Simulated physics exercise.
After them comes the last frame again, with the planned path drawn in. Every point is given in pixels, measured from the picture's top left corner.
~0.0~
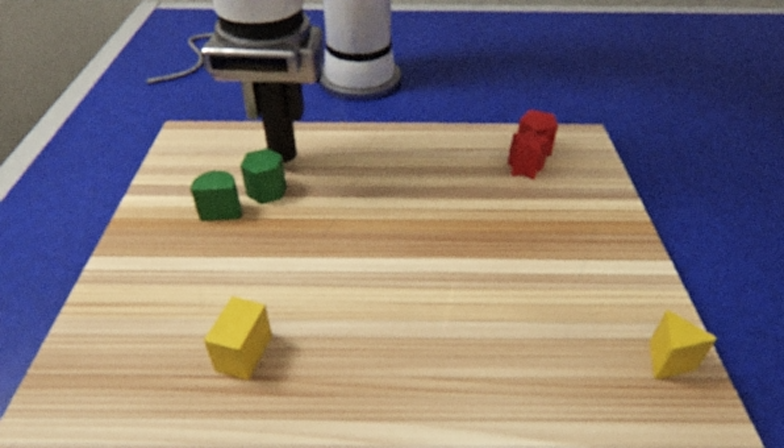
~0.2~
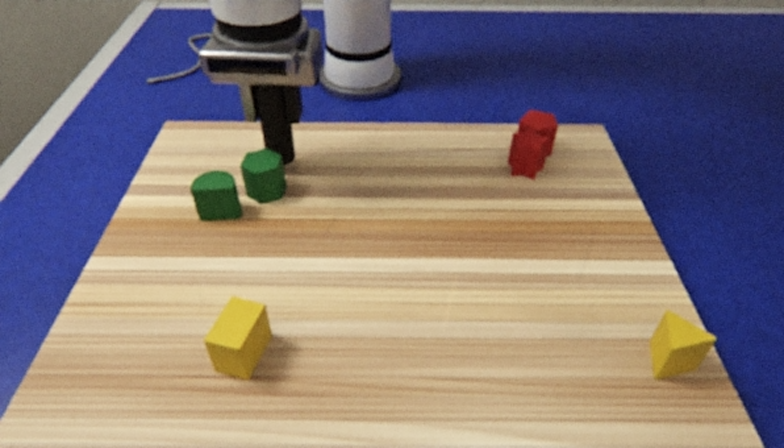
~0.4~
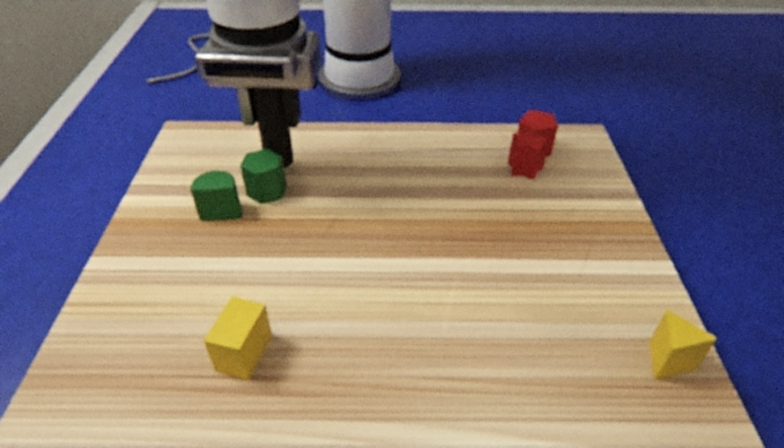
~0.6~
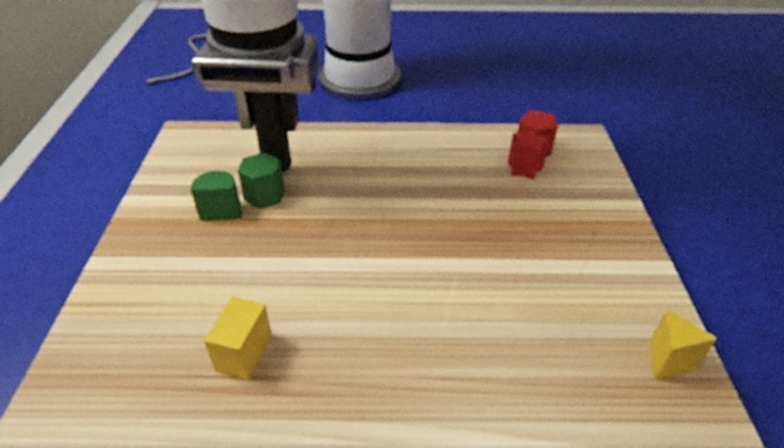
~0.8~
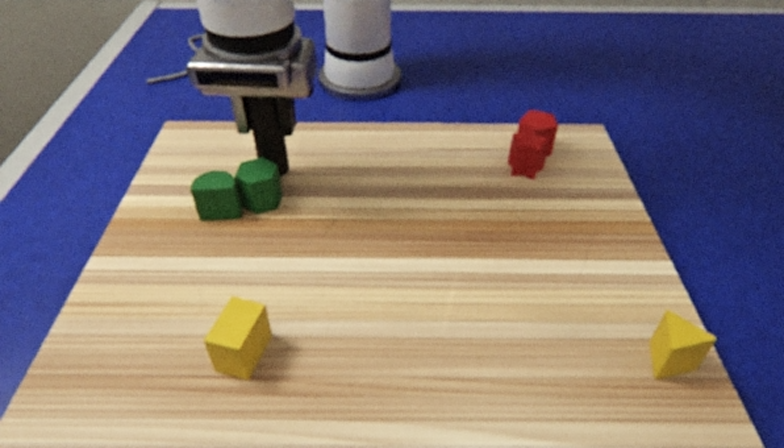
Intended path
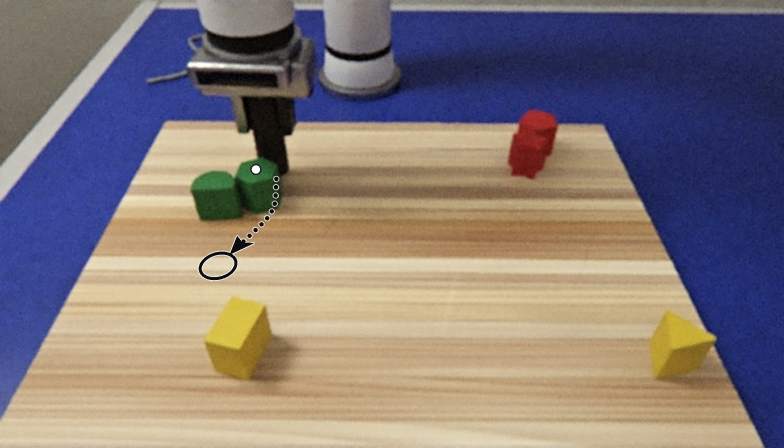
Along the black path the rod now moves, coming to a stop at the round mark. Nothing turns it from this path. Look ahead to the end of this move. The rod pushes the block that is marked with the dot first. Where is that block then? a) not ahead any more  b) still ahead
The one that fits is b, still ahead.
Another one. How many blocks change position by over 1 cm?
Blocks moved: One.
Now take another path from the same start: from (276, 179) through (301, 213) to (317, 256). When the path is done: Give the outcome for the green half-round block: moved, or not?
Stays put.
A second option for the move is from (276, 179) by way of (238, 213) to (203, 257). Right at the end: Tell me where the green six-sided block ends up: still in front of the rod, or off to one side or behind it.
The block lies off to the side or behind.
The line goes from (276, 179) by way of (274, 207) and (250, 235) to (218, 266); the dot is on the green six-sided block.
What follows on the original path. One third of the way, rod at (272, 198); green half-round block at (210, 182), turned 10° clockwise; green six-sided block at (244, 199), turned 20° clockwise.
Two thirds of the way, rod at (248, 226); green half-round block at (210, 182), turned 10° clockwise; green six-sided block at (214, 228), turned 25° clockwise.
At the end, rod at (215, 256); green half-round block at (210, 182), turned 10° clockwise; green six-sided block at (175, 261), turned 30° clockwise.
